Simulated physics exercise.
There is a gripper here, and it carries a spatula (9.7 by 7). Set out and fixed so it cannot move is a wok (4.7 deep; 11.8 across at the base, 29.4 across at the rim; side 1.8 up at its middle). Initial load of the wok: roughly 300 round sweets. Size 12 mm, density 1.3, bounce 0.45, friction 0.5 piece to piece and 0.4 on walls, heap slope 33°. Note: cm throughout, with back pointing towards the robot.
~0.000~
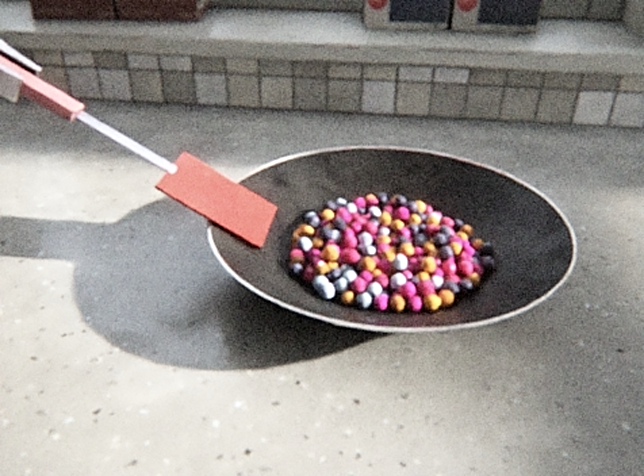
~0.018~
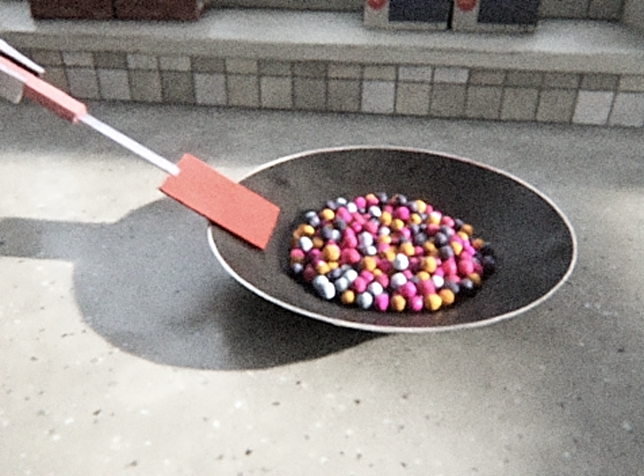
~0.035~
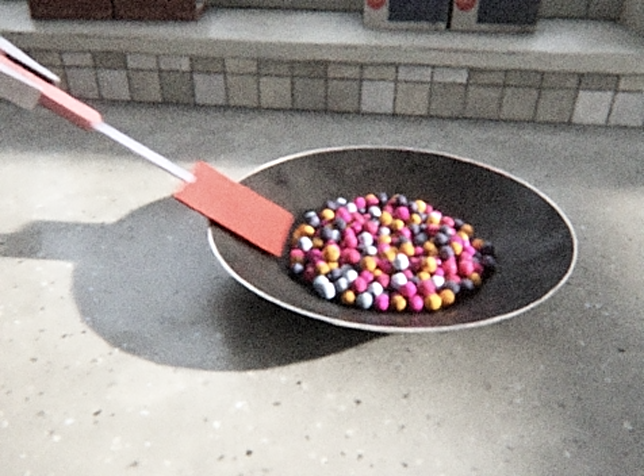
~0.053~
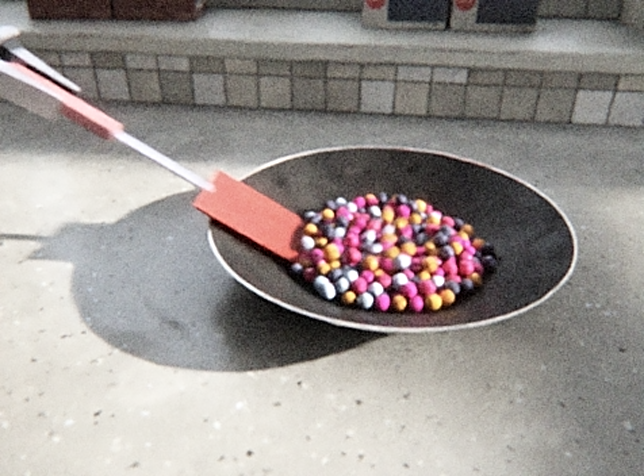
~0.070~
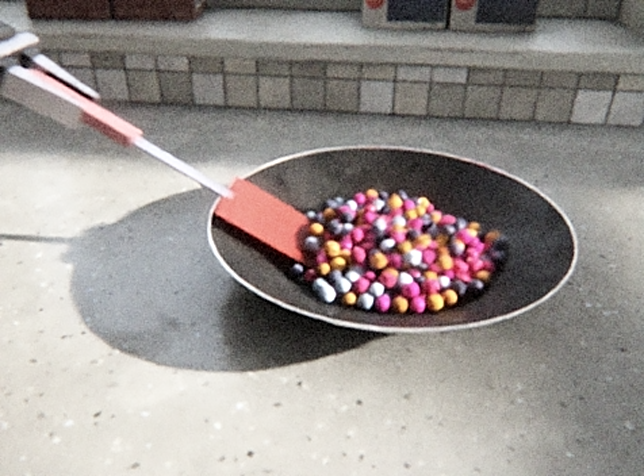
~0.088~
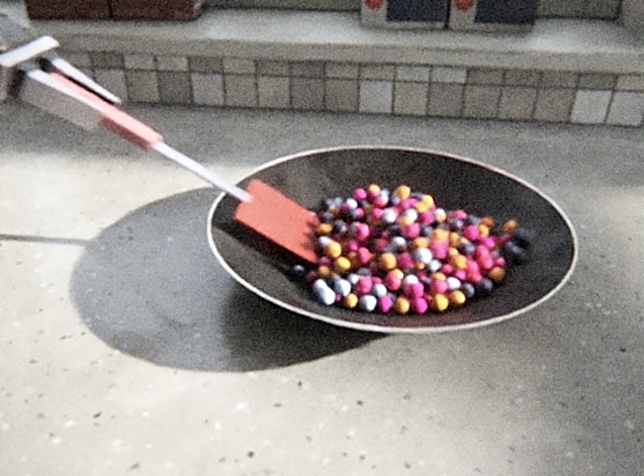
A red spatula, carried by a grey and white gripper at the upper left, moves right and slightly down into a dark wok, seen from above at an angle on a sunlit speckled grey counter. Small round pink, orange, white and dark sweets cover the wok's base, with tiles behind. The blade pushes them rightward into a slightly higher heap, while the camera stays still.
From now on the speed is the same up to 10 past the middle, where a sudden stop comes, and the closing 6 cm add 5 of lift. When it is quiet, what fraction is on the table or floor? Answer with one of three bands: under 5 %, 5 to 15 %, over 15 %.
Over 15 %.
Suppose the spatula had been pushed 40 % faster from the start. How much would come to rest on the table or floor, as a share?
Estimate: Near 30 %.
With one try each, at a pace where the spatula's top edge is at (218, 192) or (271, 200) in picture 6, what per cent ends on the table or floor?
I'd estimate close to 10 and 30 in a hundred.
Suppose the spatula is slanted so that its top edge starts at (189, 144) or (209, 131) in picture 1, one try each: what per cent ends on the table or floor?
Some 25 and 25 per cent.
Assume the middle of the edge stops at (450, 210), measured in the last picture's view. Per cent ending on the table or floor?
5 %, roughly.
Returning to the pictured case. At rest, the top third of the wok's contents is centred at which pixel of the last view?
Pixel position: Approx. (481, 244).
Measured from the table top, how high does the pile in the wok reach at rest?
About 5.0 cm above the table.
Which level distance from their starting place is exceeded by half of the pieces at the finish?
Some 5 centimetres.
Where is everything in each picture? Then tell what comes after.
In the first picture, spatula top edge at (170, 169), sloping 31°; upper third of the load around (385, 242), from x 295 to 485, top at y 200; 303 in the wok.
In the second picture, spatula top edge at (173, 170), sloping 31°; upper third of the load around (385, 242), from x 295 to 485, top at y 200.
In the third picture, spatula top edge at (187, 178), sloping 31°; upper third of the load around (385, 242), from x 295 to 490, top at y 200.
In the fourth picture, spatula top edge at (206, 187), sloping 31°; upper third of the load around (383, 240), from x 295 to 490, top at y 200.
In the fifth picture, spatula top edge at (226, 194), sloping 31°; upper third of the load around (394, 238), from x 295 to 500, top at y 195.
In the sixth picture, spatula top edge at (245, 198), sloping 31°; upper third of the load around (408, 233), from x 300 to 520, top at y 190; 303 in the wok.
By 0.14 s, sloping 31°, highest piece 6 above the table; 303 in the wok.
By 0.19 s, sloping 31°, highest piece 6 above the table; 301 in the wok, 2 on the blade or in flight.
By 0.42 s, sloping 31°, highest piece 15 above the table; 238 in the wok, 29 on the table or floor, 36 on the blade or in flight.
By 1.47 s, sloping 31°, highest piece 6 above the table; 238 in the wok, 65 on the table or floor.
Final count, 238 in the wok, 65 on the table or floor. That is 21 % on the table or floor.
